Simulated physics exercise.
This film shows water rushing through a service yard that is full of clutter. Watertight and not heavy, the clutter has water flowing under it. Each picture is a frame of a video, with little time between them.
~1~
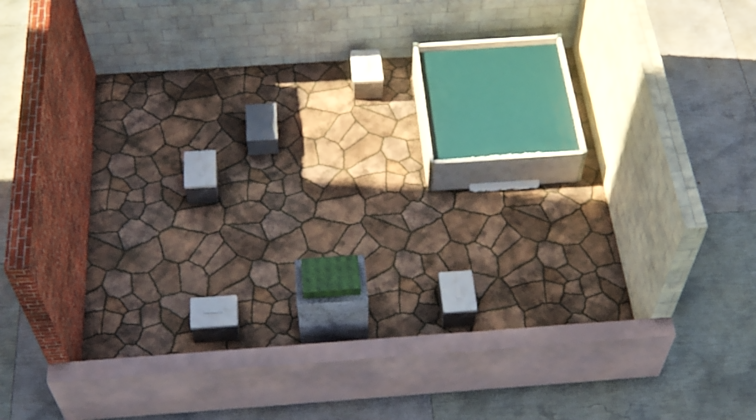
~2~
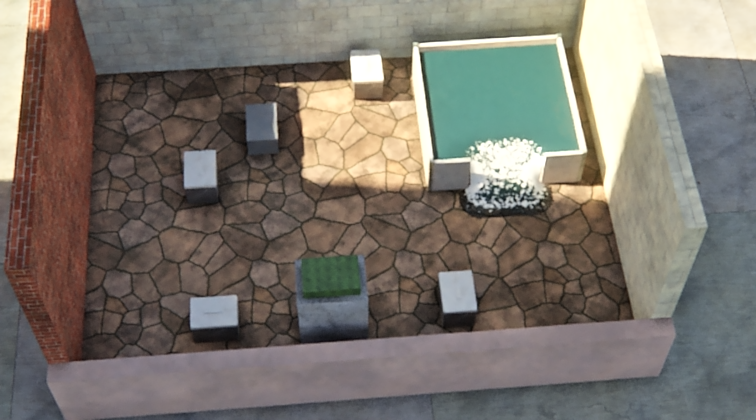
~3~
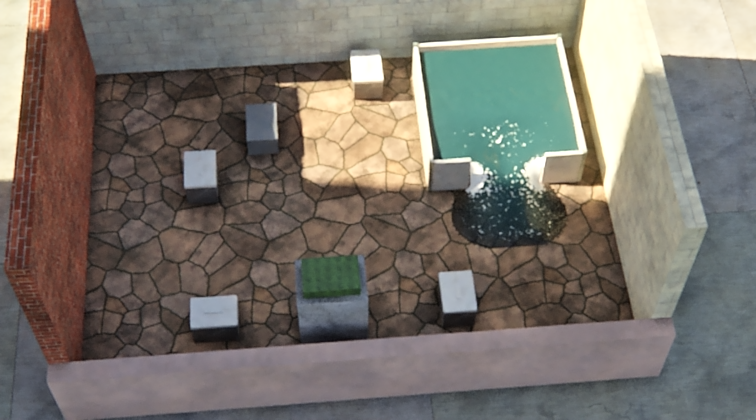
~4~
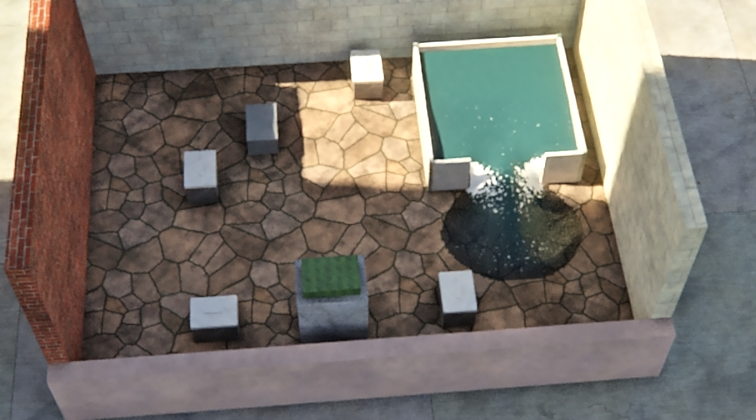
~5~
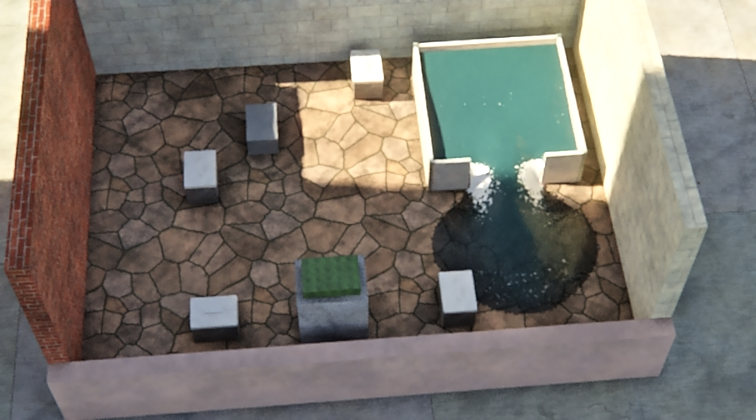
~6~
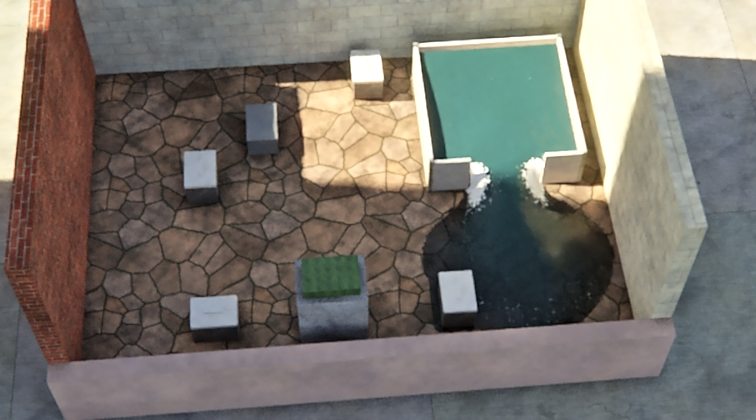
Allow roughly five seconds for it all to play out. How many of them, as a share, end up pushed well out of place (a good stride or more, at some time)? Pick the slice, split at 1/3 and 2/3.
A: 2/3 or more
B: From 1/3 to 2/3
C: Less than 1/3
C.
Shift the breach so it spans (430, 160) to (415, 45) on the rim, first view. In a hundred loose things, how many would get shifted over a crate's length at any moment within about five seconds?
That works out to some 80 %.
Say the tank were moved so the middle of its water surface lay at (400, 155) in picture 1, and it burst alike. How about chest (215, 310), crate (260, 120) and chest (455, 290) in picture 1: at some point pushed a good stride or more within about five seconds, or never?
Result per object - went far, stayed close, went far.
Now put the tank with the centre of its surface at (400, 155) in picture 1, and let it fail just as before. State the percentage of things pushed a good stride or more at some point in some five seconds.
The share comes to close to 40 percent.
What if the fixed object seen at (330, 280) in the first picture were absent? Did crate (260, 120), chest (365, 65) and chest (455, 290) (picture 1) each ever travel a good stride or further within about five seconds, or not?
Taking them one at a time: The first remained nearby, the second remained nearby, the third traveled far.
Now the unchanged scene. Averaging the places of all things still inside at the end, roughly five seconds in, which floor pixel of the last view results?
(280, 175).
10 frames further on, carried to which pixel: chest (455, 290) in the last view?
Roughly (387, 316).
A moment on, 0 of 5 are well off their spots; 0 afloat.
Next, 1 of 5 are well off their spots; 1 afloat.
Later, 1 of 5 are well off their spots; 1 afloat.
In the end, 1 of 5 are well off their spots, and 1 have been at some point; 0 afloat.
